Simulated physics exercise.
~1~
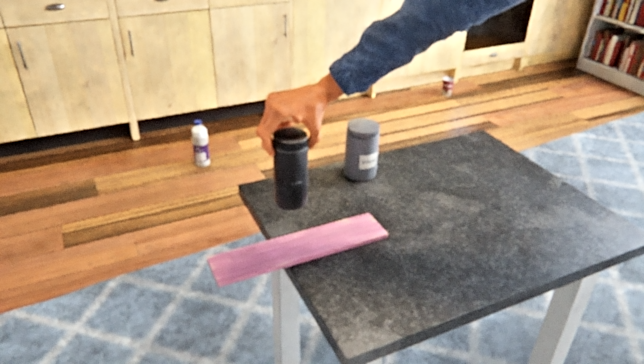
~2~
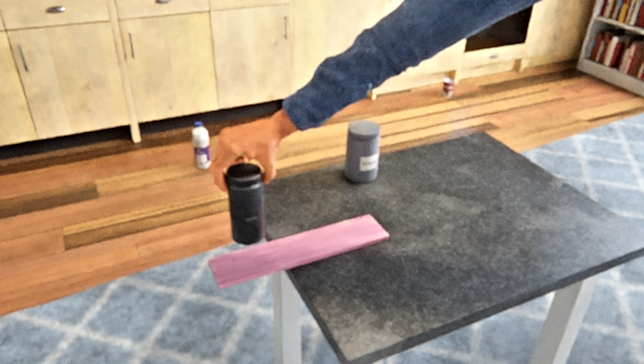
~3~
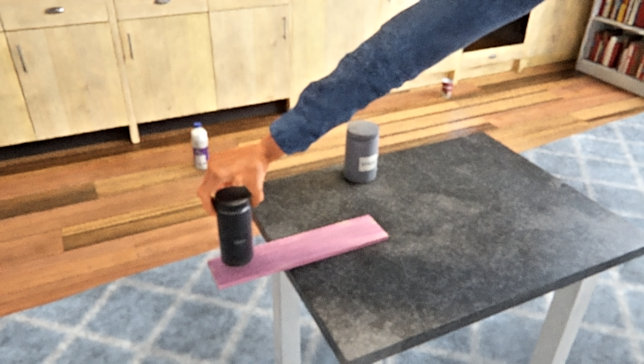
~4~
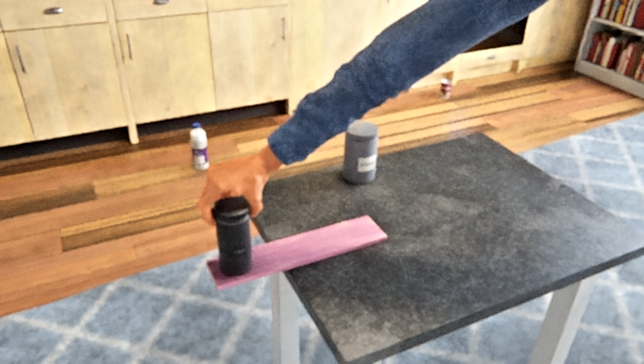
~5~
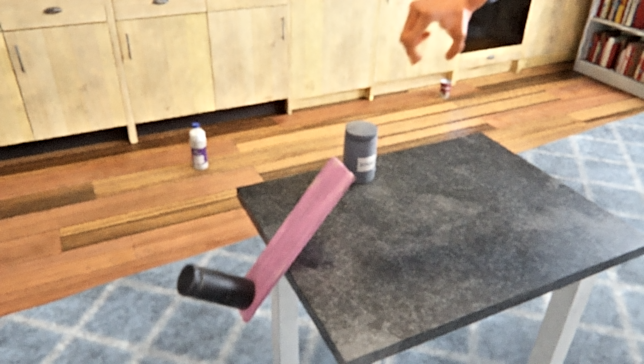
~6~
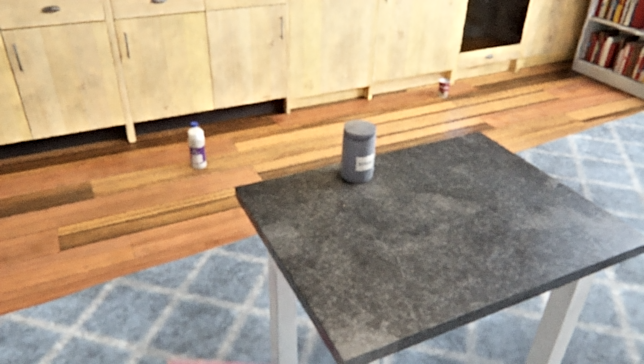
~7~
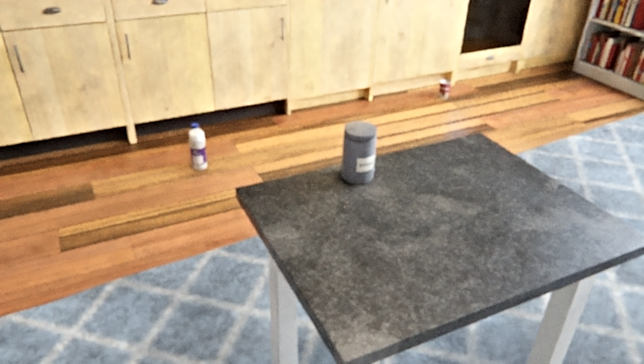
A pink board jutting over the table's edge tipped and fell off with a black jar after a hand set the jar on its overhanging end and let go, leaving only the grey jar standing on the dark tabletop.
